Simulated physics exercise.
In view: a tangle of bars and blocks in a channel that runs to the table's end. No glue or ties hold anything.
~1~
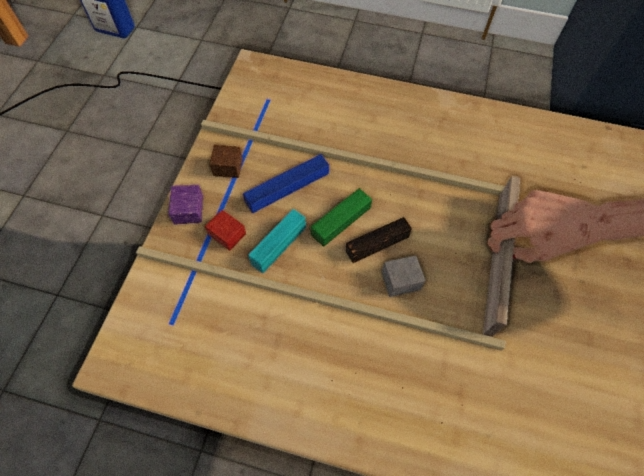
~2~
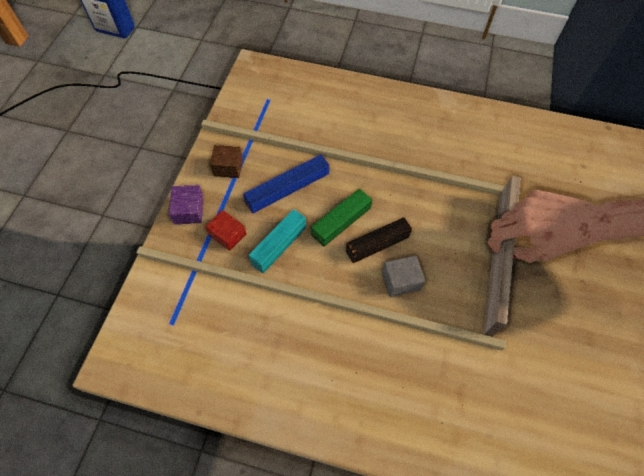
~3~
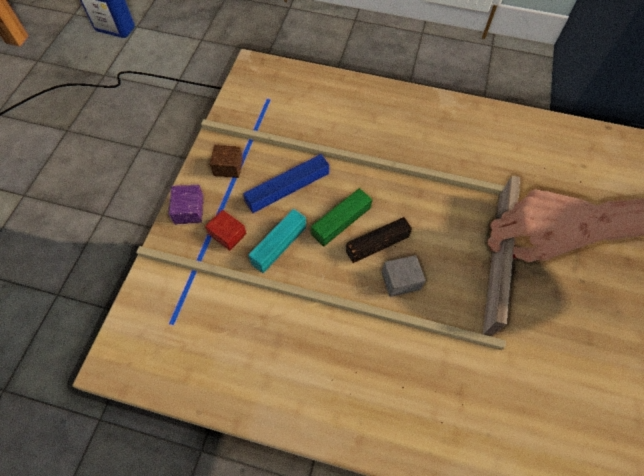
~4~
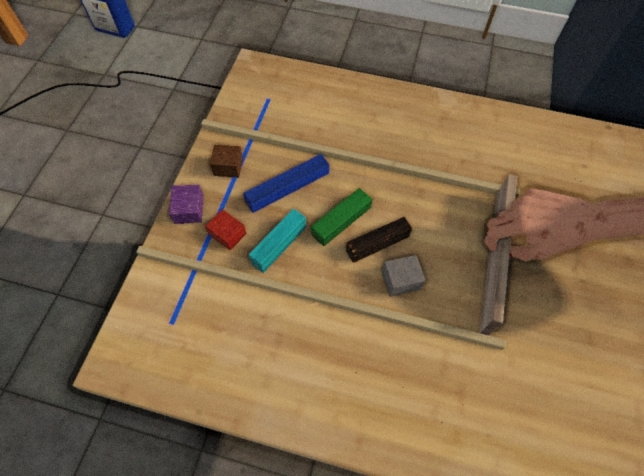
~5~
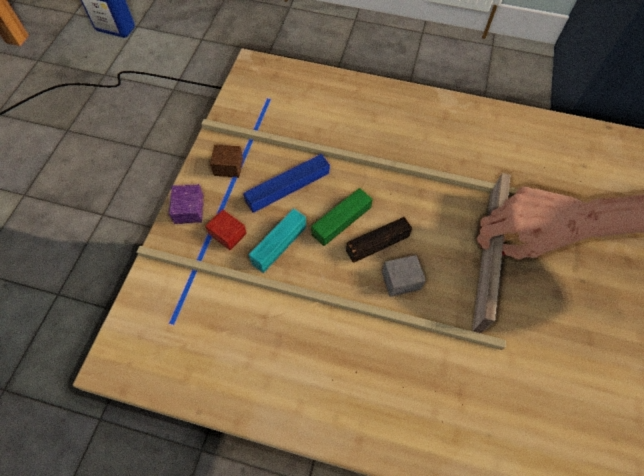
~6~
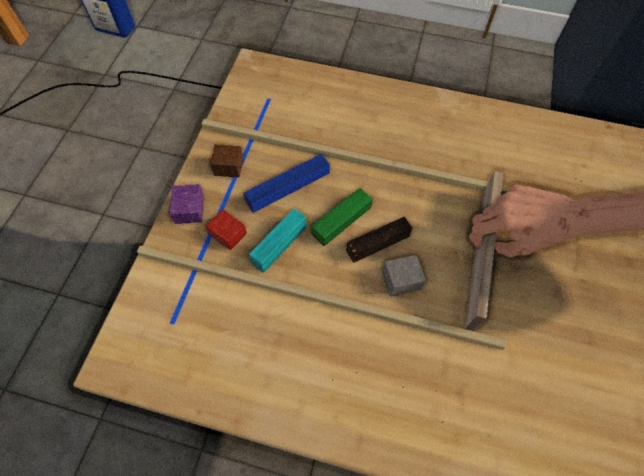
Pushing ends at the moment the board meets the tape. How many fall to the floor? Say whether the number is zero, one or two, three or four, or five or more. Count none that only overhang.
The number is one or two.
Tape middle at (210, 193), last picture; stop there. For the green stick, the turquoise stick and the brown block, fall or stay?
What happens: The green stick does not come off, the turquoise stick goes down, the brown block goes down.
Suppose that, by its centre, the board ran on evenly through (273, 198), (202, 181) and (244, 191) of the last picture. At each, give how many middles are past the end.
Over the end: 0, 5, 1.
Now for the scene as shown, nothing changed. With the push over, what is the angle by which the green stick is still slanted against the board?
Angle: Close to 40 degrees.
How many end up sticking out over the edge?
Counting them gives 3.
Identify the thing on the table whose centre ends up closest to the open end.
That is the brown block.
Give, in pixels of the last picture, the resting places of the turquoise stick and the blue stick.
The first sits around (164, 220), while the other sits around (204, 157).
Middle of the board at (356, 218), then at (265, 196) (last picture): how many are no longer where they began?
So far 4, and 8 at the second.
Soon after, none off yet; purple block at rest near (187, 204); brown block at rest near (227, 161); red block at rest near (227, 230).
After that, none off yet; purple block displaced a little near (171, 201); brown block displaced about its own width near (216, 153); red block displaced about its own width near (180, 235).
In the end, the number that fall off is one or two; gone, red block and purple block.
